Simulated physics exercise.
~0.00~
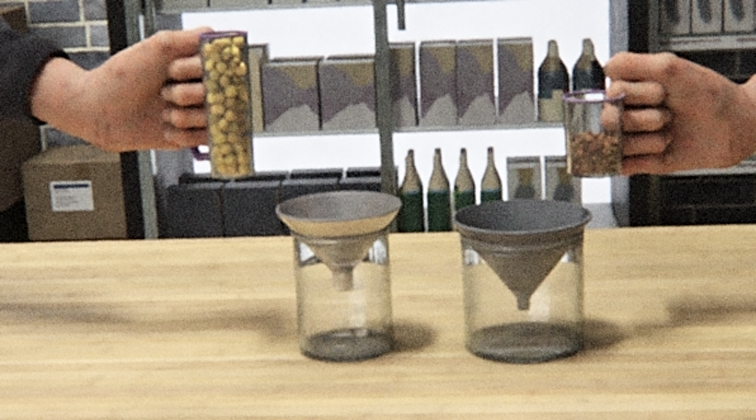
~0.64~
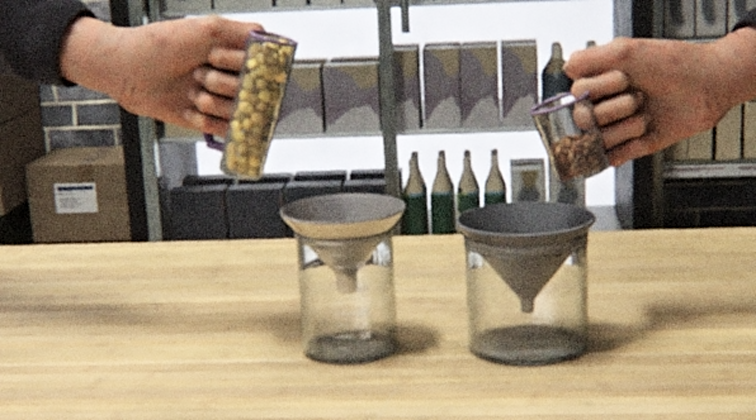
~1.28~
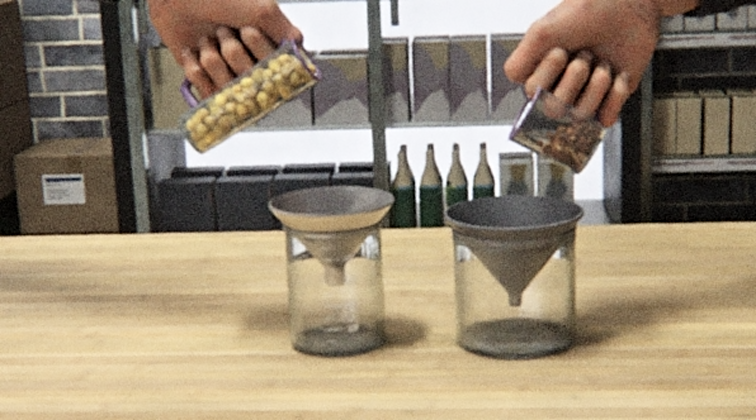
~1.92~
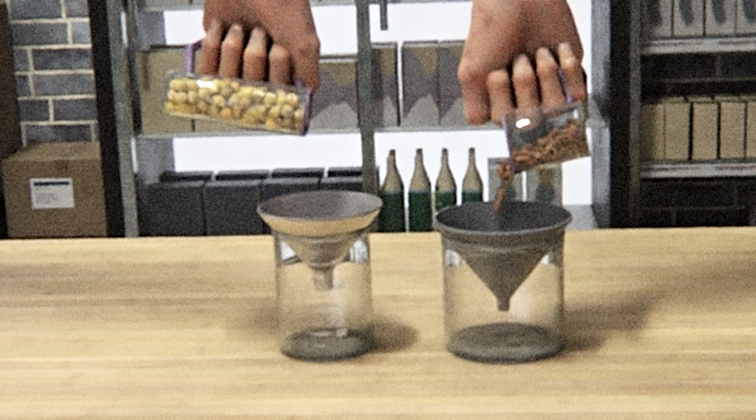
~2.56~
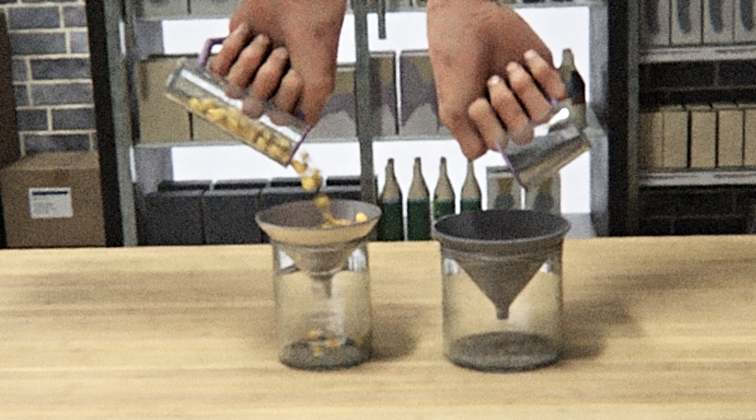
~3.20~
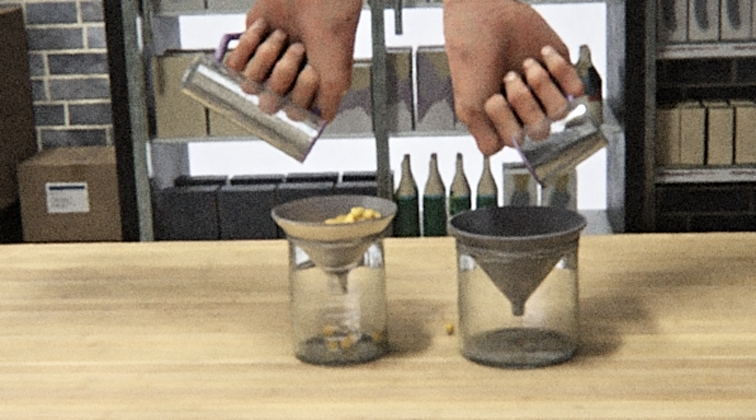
At a wooden counter before shelves of boxes and bottles, two hands hold clear cups, one of yellowish pieces on the left and one of small brown bits on the right, near two funnels set in glass jars. The hands tip the cups inward until they lie on their sides. The brown bits begin spilling into the right funnel first, then the yellow pieces tumble into the left one. Both cups end upturned and empty. Yellow pieces stay heaped in the left funnel, with a few in its jar and a stray on the counter, while the right jar looks nearly empty.
